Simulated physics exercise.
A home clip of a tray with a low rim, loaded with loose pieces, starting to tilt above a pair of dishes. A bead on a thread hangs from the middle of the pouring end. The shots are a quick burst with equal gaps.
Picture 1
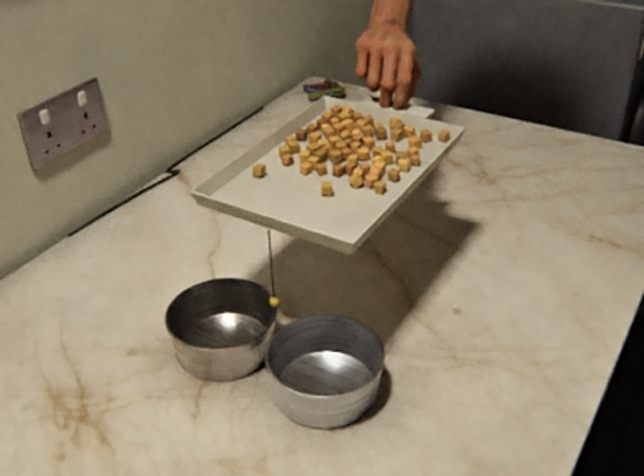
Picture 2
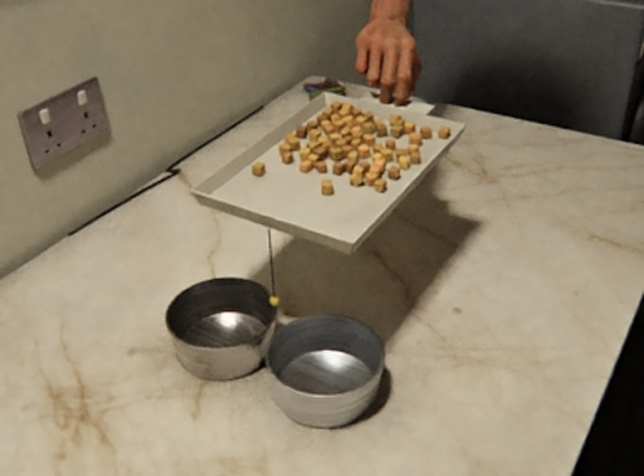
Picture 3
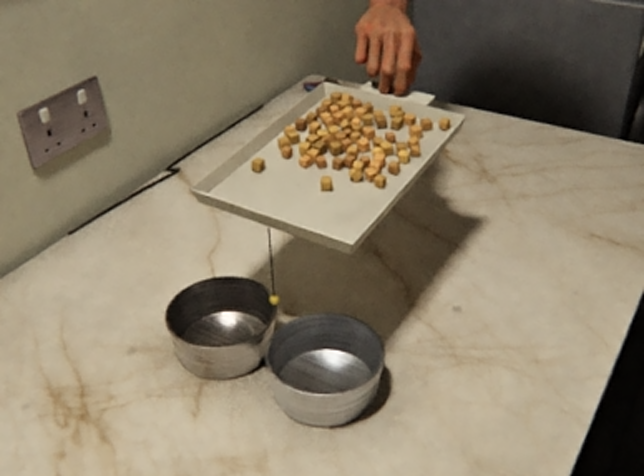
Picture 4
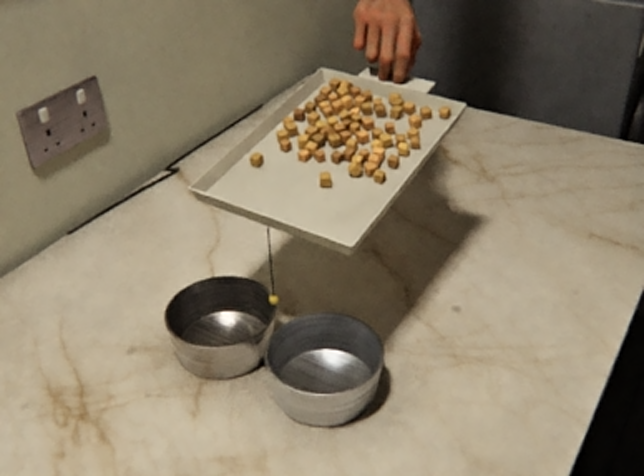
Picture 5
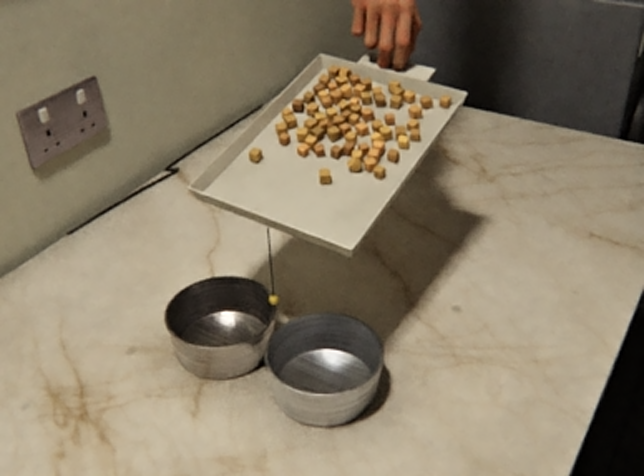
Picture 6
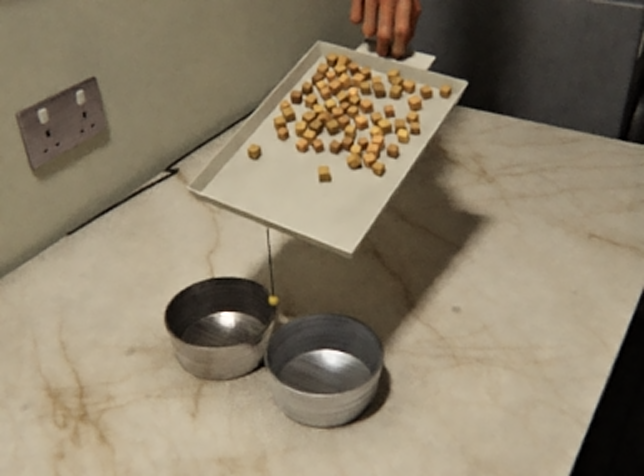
A pale marble-patterned counter beside a wall with a double socket is seen from above at an angle by a still camera. A hand at the back holds a white low-rimmed tray of small golden-brown cubes, with a yellow bead hanging on a thread from its near end above two round silver metal dishes. The hand gradually lifts the far end, steepening the tray, its near right corner dipping slightly.
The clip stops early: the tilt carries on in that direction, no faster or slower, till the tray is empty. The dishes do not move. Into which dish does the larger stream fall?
It favours the right-hand dish.
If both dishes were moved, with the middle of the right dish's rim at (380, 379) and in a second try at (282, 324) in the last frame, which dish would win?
First the left one, then the dish on the right.
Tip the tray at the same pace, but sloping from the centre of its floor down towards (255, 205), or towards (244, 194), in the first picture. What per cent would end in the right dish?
About 0 and 0 per cent.
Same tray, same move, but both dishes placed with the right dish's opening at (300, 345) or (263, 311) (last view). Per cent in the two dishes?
The first gives 70 %, the second 20 %.
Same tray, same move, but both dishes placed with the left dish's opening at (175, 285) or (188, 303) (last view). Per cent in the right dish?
In turn 30 and 50 in a hundred.
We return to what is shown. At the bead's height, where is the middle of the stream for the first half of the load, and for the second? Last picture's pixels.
The first part at (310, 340); the rest at (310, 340).
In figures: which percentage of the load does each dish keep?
Left dish: 10 %, right dish: 80 %.
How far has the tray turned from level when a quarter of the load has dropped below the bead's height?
At about 100°.
Shortly afterwards, tray tipped steeply; the bulk on the tray; only a few in the right dish; a little in the air.
Next, tray tipped past a quarter turn; the bulk on the tray; a little in the right dish; only a few in the left dish; only a few outside both; only a few in the air.
Some moments later, tray tipped past a quarter turn; the bulk in the right dish; a little in the left dish; a little outside both; only a few in the air.
In the end, tray tipped past a quarter turn; the bulk in the right dish; a little in the left dish; a little outside both; only a few in the air.
